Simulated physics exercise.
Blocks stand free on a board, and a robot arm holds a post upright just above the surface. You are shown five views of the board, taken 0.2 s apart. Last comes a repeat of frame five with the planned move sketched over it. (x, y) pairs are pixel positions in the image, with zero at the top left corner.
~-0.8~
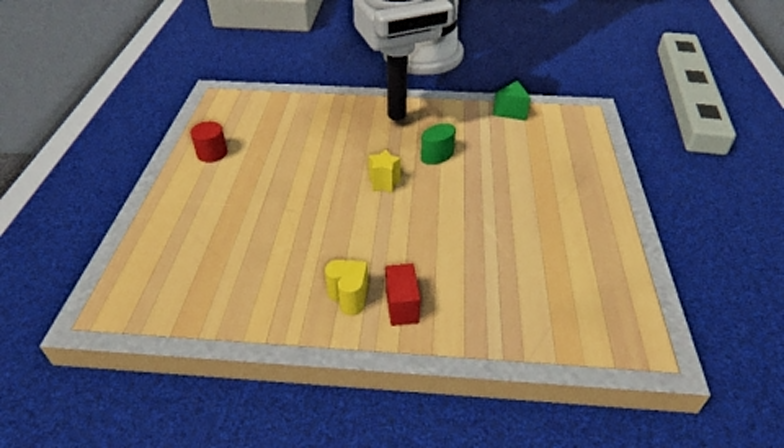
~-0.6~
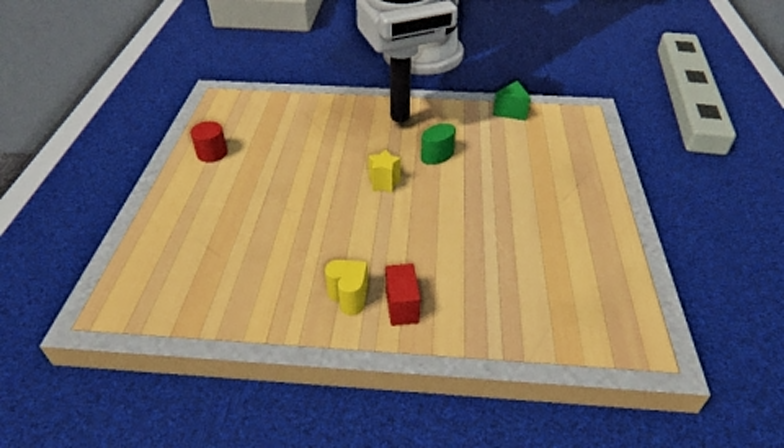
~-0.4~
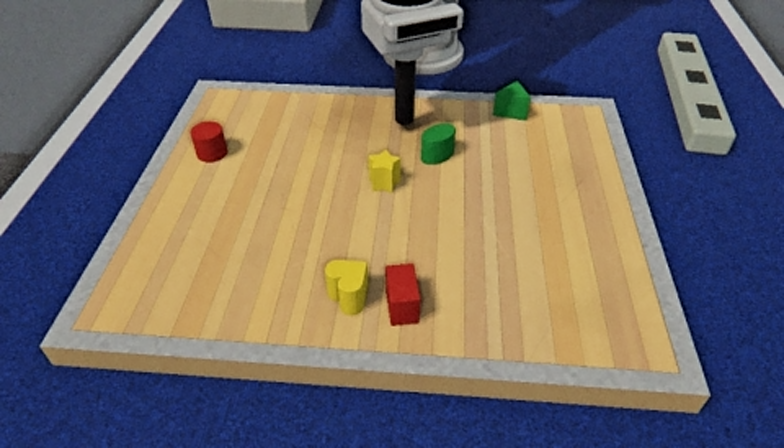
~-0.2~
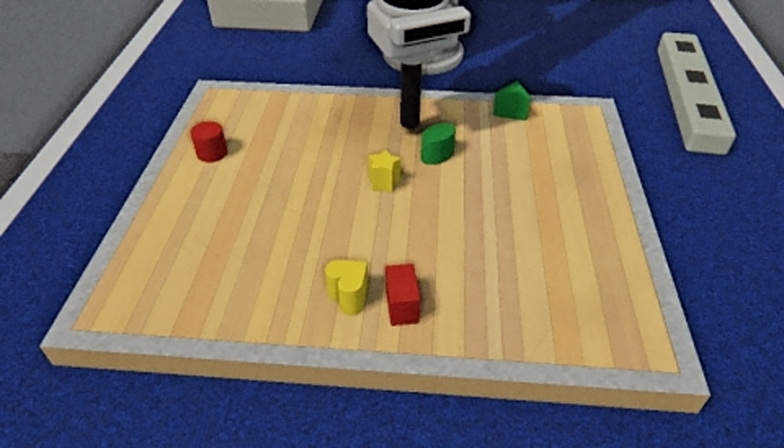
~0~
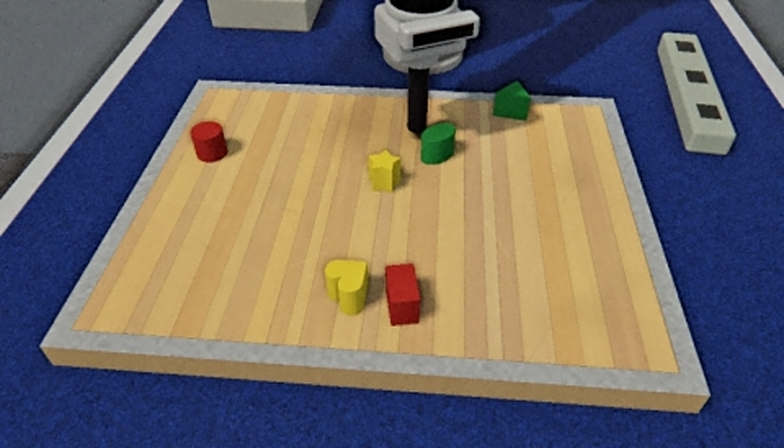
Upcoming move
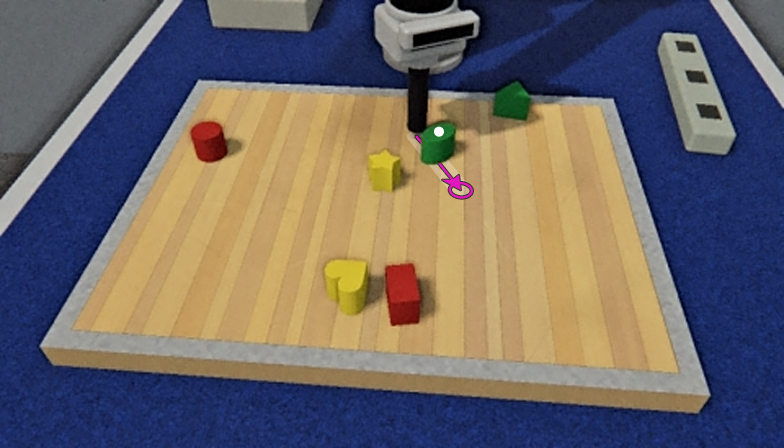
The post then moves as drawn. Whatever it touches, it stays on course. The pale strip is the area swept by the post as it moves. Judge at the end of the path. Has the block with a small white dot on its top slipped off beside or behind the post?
In short: Yes.
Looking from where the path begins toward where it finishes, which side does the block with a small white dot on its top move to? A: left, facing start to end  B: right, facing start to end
The answer is A.
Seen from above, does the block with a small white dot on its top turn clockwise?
No, it doesn't check out.
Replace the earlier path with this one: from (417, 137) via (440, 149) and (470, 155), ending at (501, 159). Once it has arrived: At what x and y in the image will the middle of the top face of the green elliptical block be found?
At the end it should sit near (451, 143).
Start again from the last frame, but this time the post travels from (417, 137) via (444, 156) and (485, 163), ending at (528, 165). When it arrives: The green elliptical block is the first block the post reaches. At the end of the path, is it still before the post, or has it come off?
My answer is that the green elliptical block has slipped off.
Path on the board, from (417, 137) directly to (461, 190); the dot is on the green elliptical block.
What follows on the original path. One third of the way, post at (431, 145); green elliptical block at (449, 140).
Two thirds of the way, post at (446, 163); green elliptical block at (470, 155), turned 40° anticlockwise.
At the end, post at (462, 182); yellow star-shaped block in place; green elliptical block at (488, 163), turned 75° anticlockwise.
